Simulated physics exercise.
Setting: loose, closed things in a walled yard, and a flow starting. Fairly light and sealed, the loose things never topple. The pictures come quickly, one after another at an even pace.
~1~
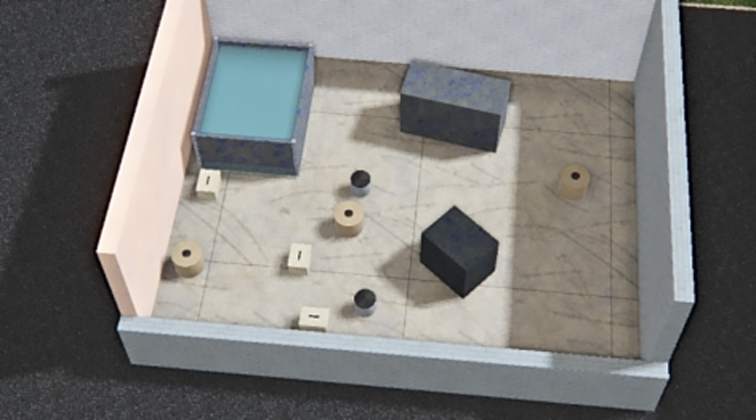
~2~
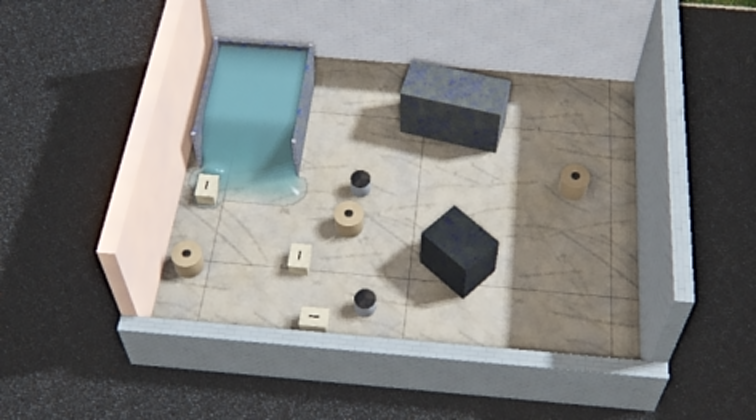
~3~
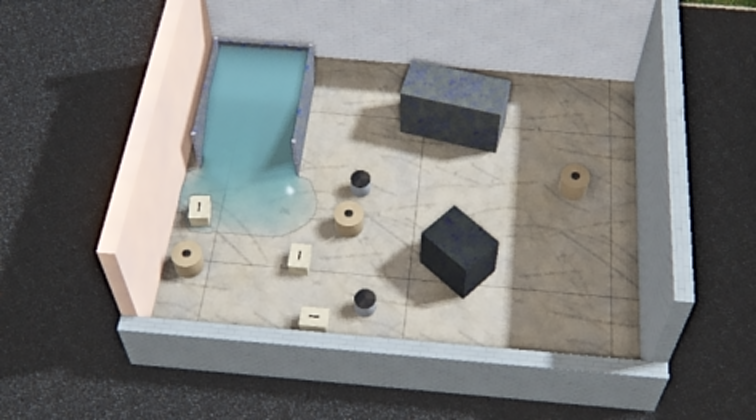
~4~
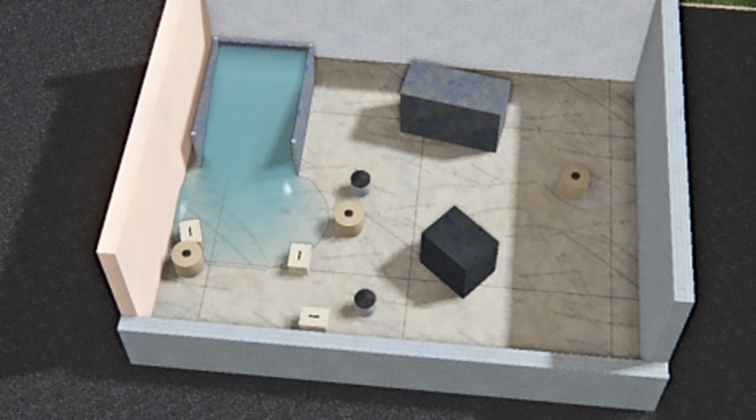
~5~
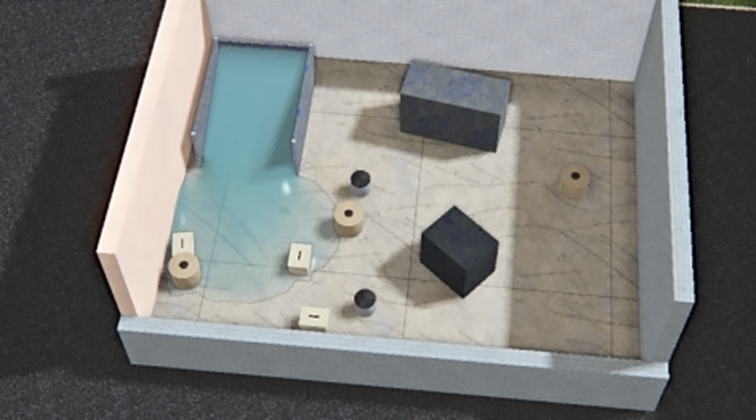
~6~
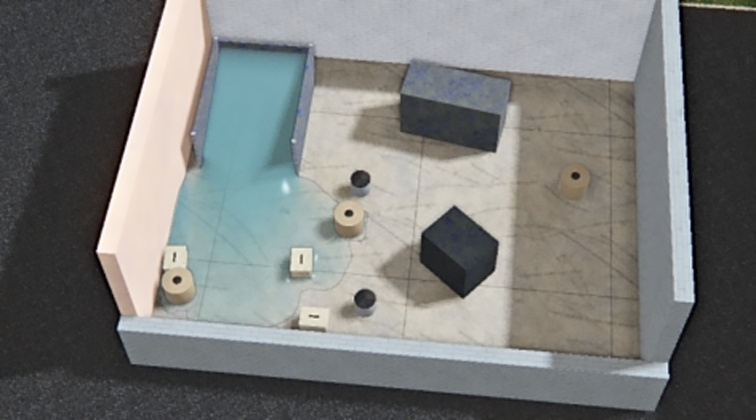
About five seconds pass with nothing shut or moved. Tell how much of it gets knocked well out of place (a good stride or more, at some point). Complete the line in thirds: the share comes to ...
The share comes to at least two thirds.
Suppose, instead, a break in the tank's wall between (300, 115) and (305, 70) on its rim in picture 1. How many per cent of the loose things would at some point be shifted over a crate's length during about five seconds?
About 20 per cent.
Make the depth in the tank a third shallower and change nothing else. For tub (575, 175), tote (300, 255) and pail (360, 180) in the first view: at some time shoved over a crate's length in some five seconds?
Result by item: Didn't cover it; covered it; didn't cover it.
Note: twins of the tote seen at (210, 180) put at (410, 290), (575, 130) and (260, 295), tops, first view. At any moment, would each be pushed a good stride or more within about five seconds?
As listed: Pushed that far, not that far, that far or more.
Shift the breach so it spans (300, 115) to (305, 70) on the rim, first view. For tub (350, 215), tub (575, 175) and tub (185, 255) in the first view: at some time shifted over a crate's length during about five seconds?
Same order as named: Not sent that far; sent that far; not sent that far.
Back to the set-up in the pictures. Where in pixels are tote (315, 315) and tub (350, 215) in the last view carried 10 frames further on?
The first top is near (407, 338) and the second near (389, 220).
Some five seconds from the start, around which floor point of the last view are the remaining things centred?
Around pixel (461, 234).
A moment on, 3 of 8 are well off their spots; 2 afloat.
Next, 6 of 8 are well off their spots; 5 afloat.
Later, 6 of 8 are well off their spots; 5 afloat.
In the end, 6 of 8 are well off their spots, and 6 have been at some point; 6 afloat.
